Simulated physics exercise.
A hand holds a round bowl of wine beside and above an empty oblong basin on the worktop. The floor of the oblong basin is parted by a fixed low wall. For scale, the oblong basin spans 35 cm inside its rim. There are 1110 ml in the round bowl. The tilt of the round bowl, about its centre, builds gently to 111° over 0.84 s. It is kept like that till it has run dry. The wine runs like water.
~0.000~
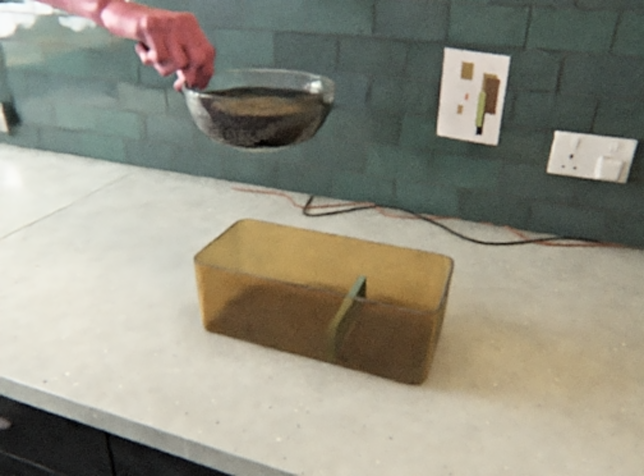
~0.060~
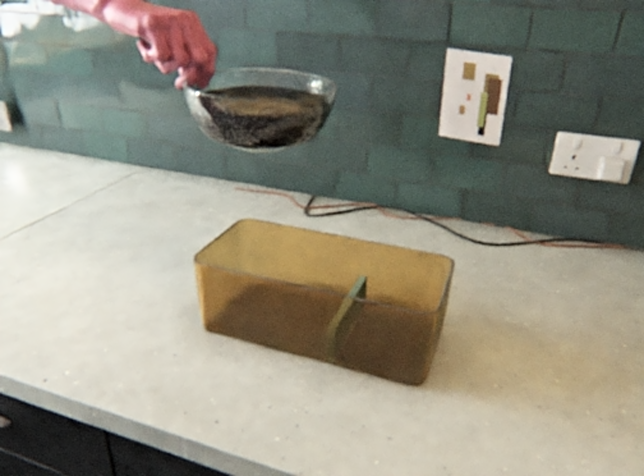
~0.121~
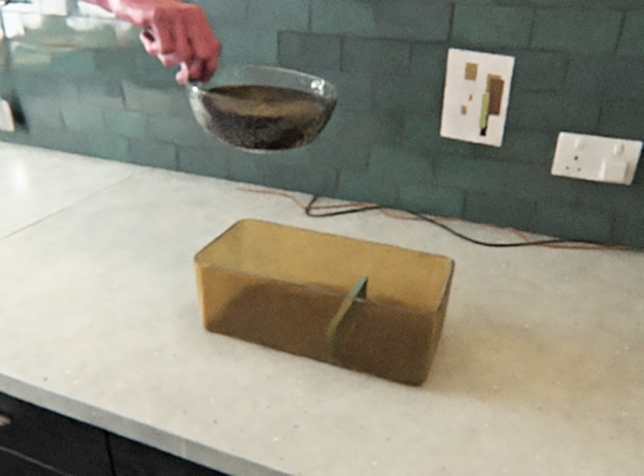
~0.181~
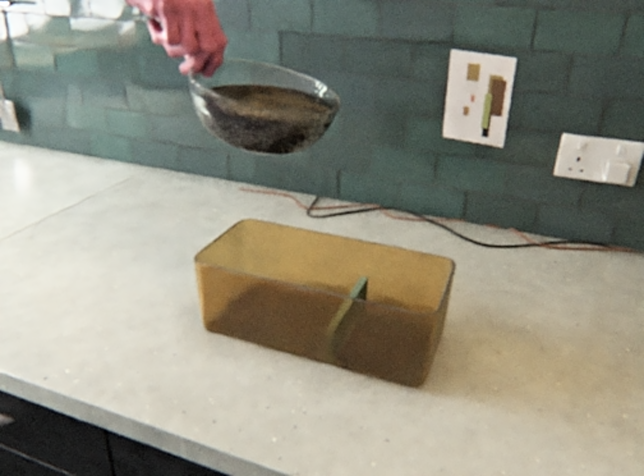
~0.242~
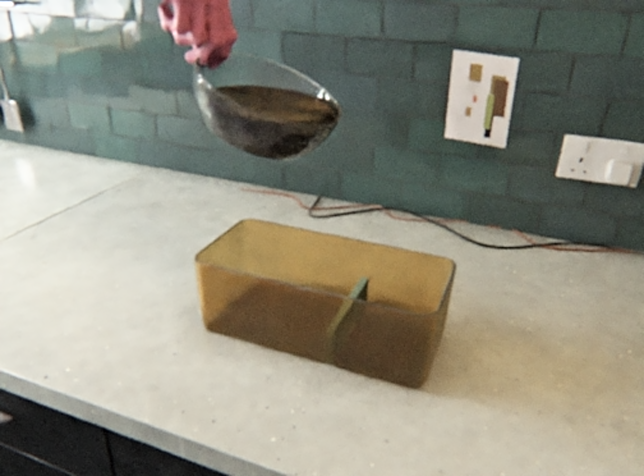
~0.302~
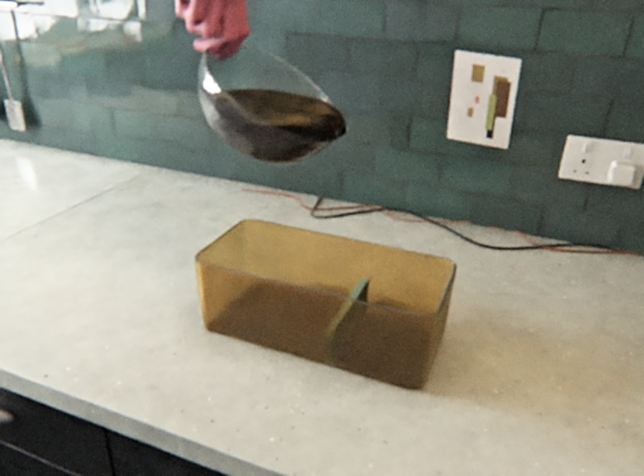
A hand held a clear round bowl of dark liquid above an empty amber oblong basin on the worktop, then gradually tilted it to the right, while the basin stayed still.
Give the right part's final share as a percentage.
The far part has some 55 per cent.
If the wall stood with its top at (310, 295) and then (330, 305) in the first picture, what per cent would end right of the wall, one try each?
First 80, then 65 per cent.
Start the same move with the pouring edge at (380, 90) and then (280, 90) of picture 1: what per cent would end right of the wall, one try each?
In turn about 70 and 10 per cent.
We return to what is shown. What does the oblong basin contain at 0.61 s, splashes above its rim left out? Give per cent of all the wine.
Near 40 in a hundred.
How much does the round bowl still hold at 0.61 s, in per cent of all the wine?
About 10 per cent.
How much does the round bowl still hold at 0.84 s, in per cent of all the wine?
Near 0 in a hundred.
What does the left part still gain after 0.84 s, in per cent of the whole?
Some 8 per cent.
Then, 0.61 s in, the tilt is 92° and 11 per cent is still to pour, 1 is left of the wall and 40 right of it.
Then, 0.84 s in, the tilt is 111° and 0 per cent is still to pour, 31 is left of the wall and 49 right of it.
Then, 1.08 s in, the tilt is 111° and 0 per cent is still to pour, 38 is left of the wall and 57 right of it.
Then, 1.34 s in, the tilt is 111° and 0 per cent is still to pour, 39 is left of the wall and 55 right of it.
Finally, 40 per cent lies left of the wall, 55 right of it and 5 outside.
